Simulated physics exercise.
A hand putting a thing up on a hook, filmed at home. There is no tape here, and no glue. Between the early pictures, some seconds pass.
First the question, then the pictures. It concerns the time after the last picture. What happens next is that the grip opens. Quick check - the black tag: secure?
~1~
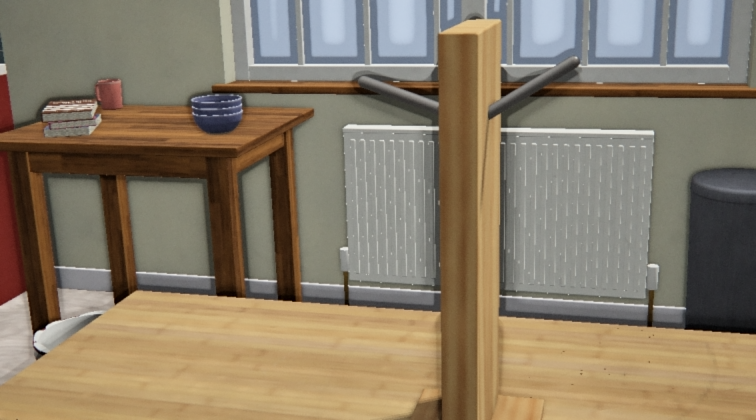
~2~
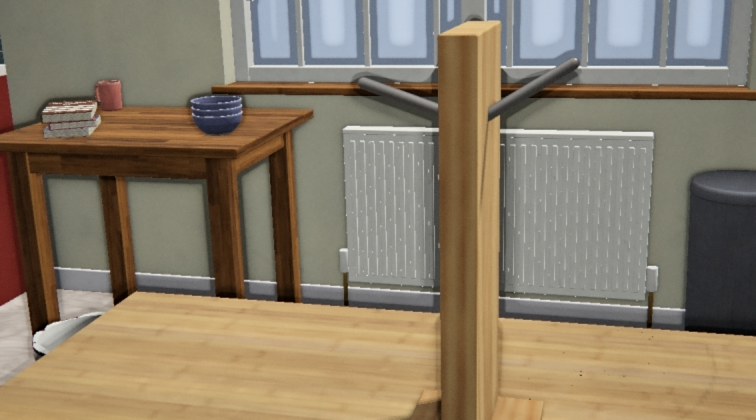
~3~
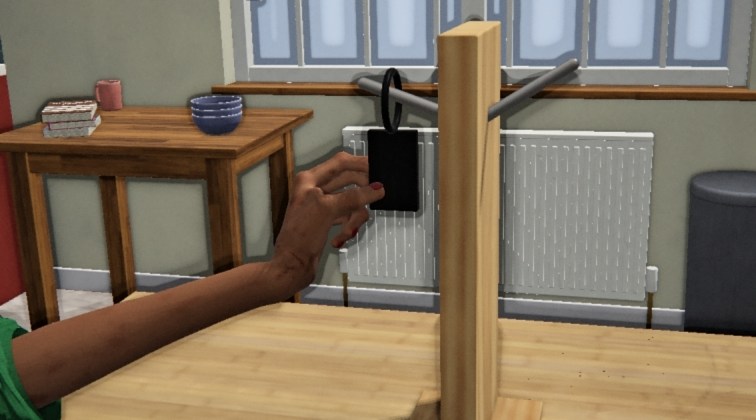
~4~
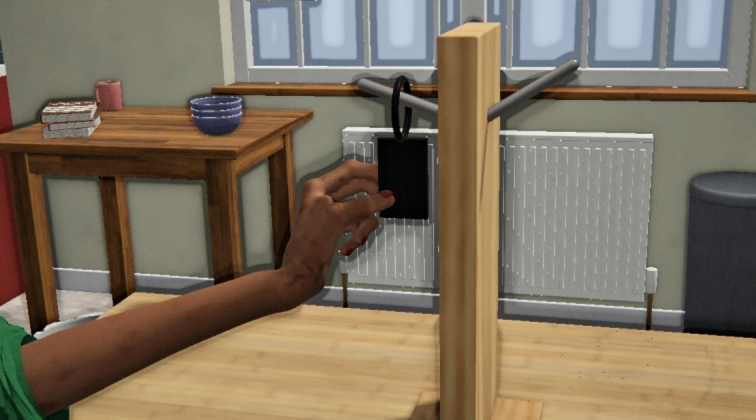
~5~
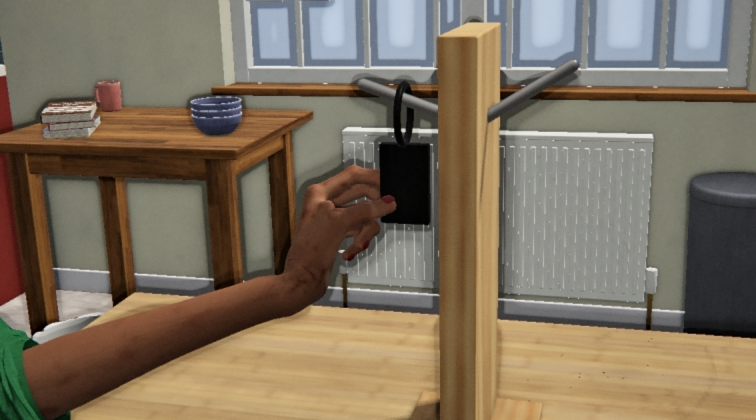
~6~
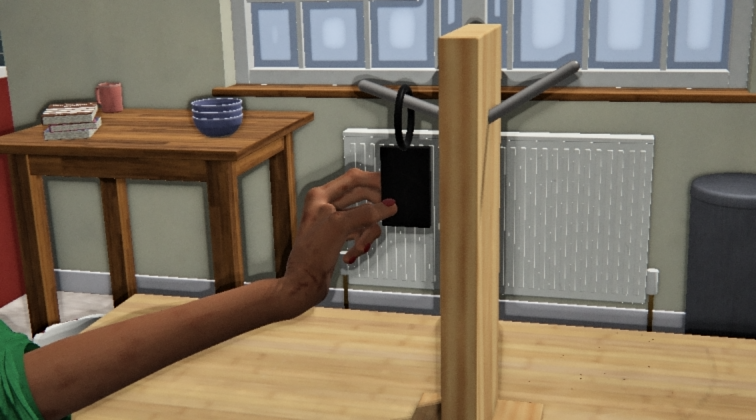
Secure, it stays up.
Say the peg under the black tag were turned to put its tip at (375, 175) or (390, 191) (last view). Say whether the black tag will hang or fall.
Black tag: Tumbles; tumbles.
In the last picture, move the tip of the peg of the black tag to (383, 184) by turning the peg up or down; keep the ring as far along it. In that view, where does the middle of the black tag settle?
Near (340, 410).
Then, 0.18 s on from there, black tag turned 16° from its first pose near (423, 168).
In the end, the black tag stays on its peg, near (426, 169).
